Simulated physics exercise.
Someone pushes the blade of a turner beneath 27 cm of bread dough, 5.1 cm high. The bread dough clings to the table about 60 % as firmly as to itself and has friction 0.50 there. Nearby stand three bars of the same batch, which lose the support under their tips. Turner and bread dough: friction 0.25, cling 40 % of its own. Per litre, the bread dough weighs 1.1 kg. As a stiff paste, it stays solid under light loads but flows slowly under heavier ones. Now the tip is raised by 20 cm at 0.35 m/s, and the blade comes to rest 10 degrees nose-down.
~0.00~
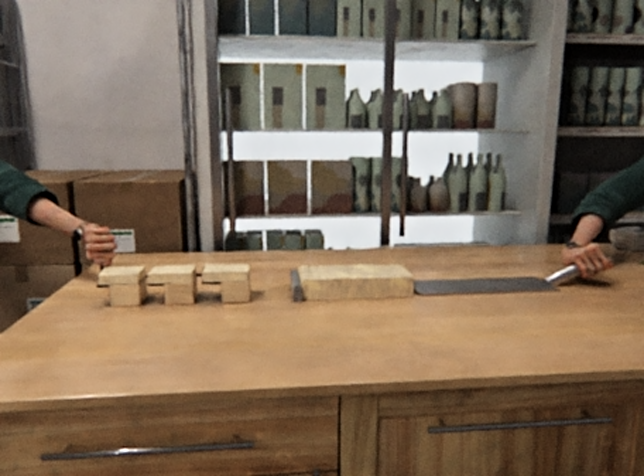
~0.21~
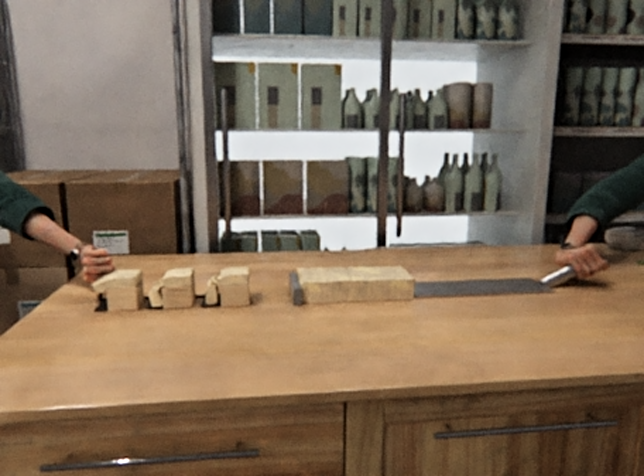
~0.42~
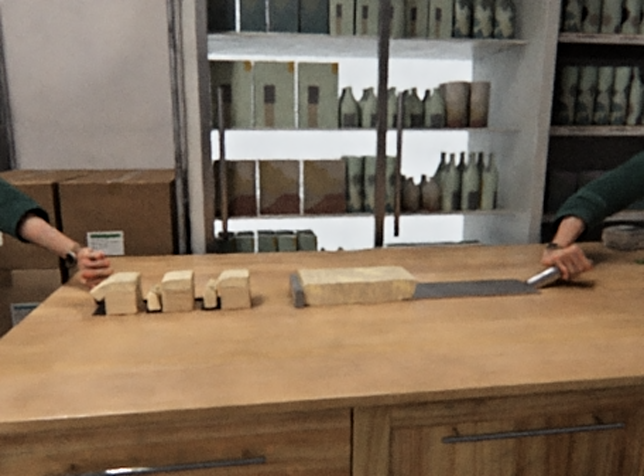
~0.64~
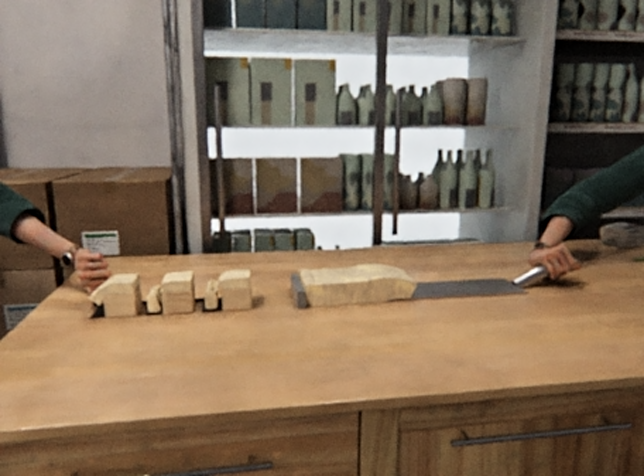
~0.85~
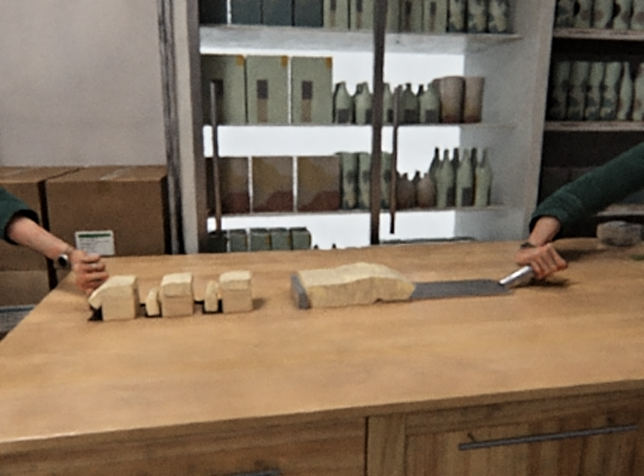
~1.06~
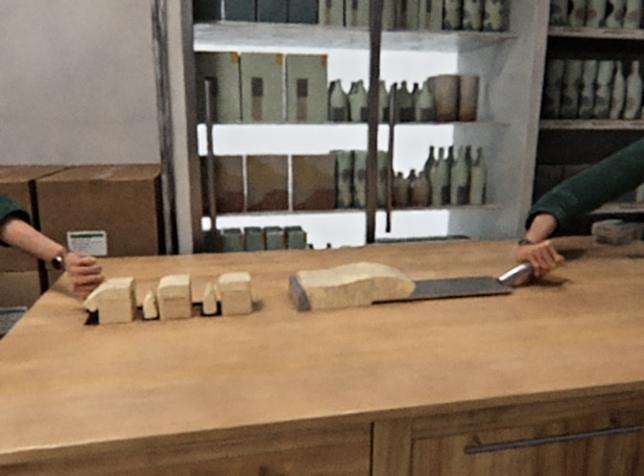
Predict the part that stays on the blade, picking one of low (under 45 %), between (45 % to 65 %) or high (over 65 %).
Predicted: Low.
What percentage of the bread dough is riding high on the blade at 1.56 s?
Close to 35 percent.
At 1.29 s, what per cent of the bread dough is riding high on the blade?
About 3 per cent.
By 1.29 s, the tip is 8.3 cm up.
By 1.56 s, the tip is 18 cm up.
By 1.82 s, the tip is 20 cm up and 31 % is riding high on the blade.
By 2.09 s, the tip is 20 cm up and 31 % is riding high on the blade.
By 2.19 s, at the end, the tip is 20 cm up and 31 % is riding high on the blade.
